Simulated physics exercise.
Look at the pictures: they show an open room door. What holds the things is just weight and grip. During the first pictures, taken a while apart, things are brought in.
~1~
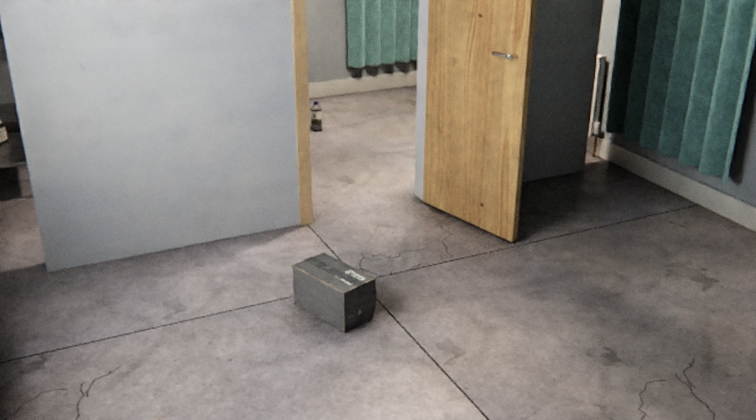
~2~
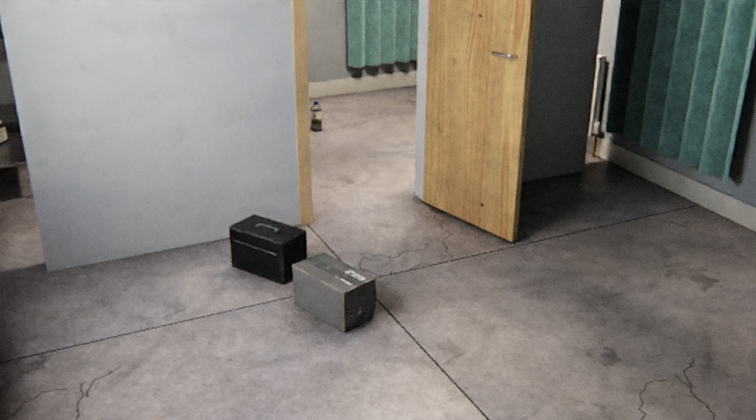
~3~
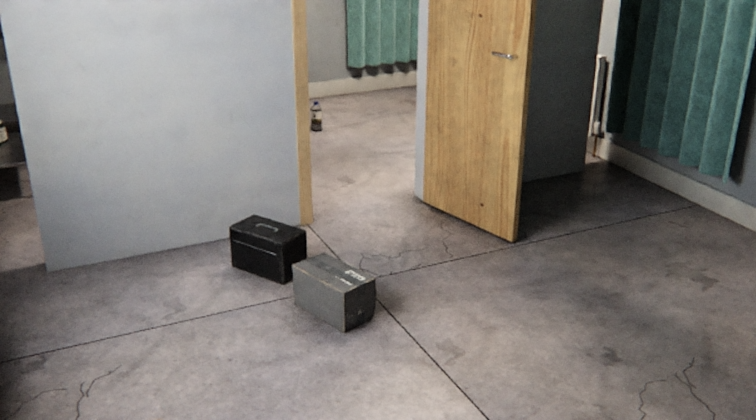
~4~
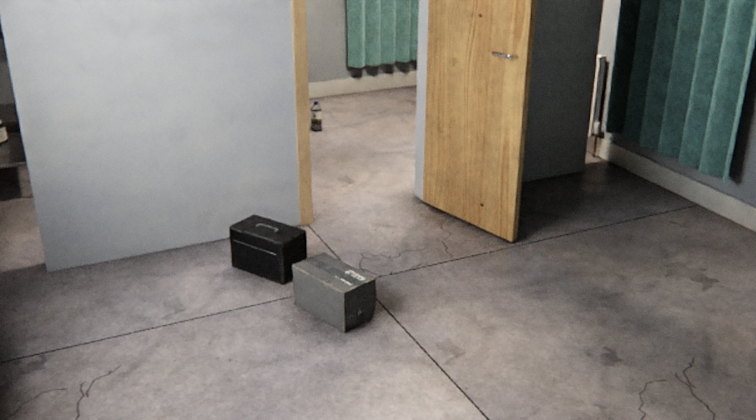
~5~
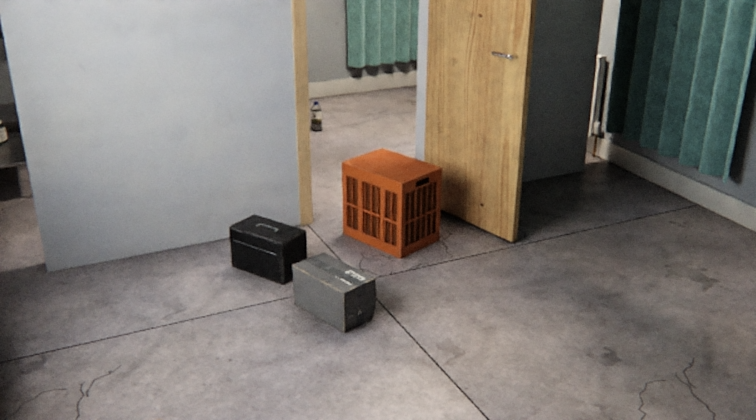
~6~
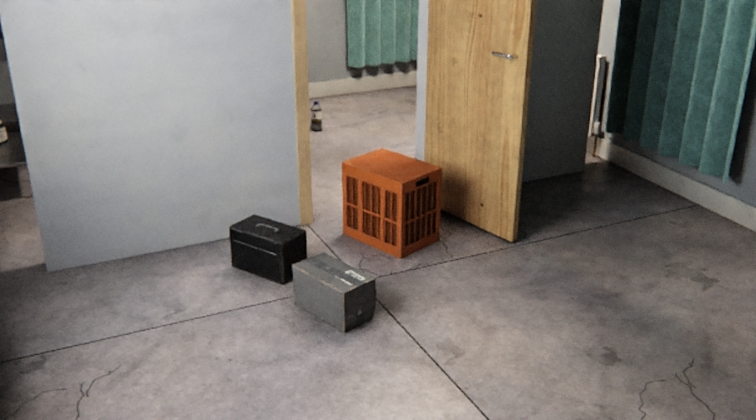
A wooden door stands wide open in a room with a cracked grey concrete floor, pale partition walls and green curtains, seen from a raised, fixed viewpoint. A grey box sits near the centre; a black toolbox appears to its left, and later an orange slatted crate appears behind them, beside the door. The door, the objects once present and the camera all stay still.
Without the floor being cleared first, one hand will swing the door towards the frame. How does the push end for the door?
The door comes to a stop before the frame.
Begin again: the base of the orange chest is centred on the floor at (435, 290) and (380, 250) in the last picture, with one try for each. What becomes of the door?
Try one: The door swings to; try two: It gets held up.
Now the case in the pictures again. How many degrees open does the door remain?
Roughly 40 degrees open.
Then, 0.80 s later than the last frame, door at 69°; orange chest moved a little near (386, 201).
Then, 1.10 s later than the last frame, door at 55°; orange chest moved a little near (362, 200).
When it is over, door at 41°; moved from the start, orange chest; the other 2 as before. End places, in pixels of the last picture, orange chest near (339, 198).
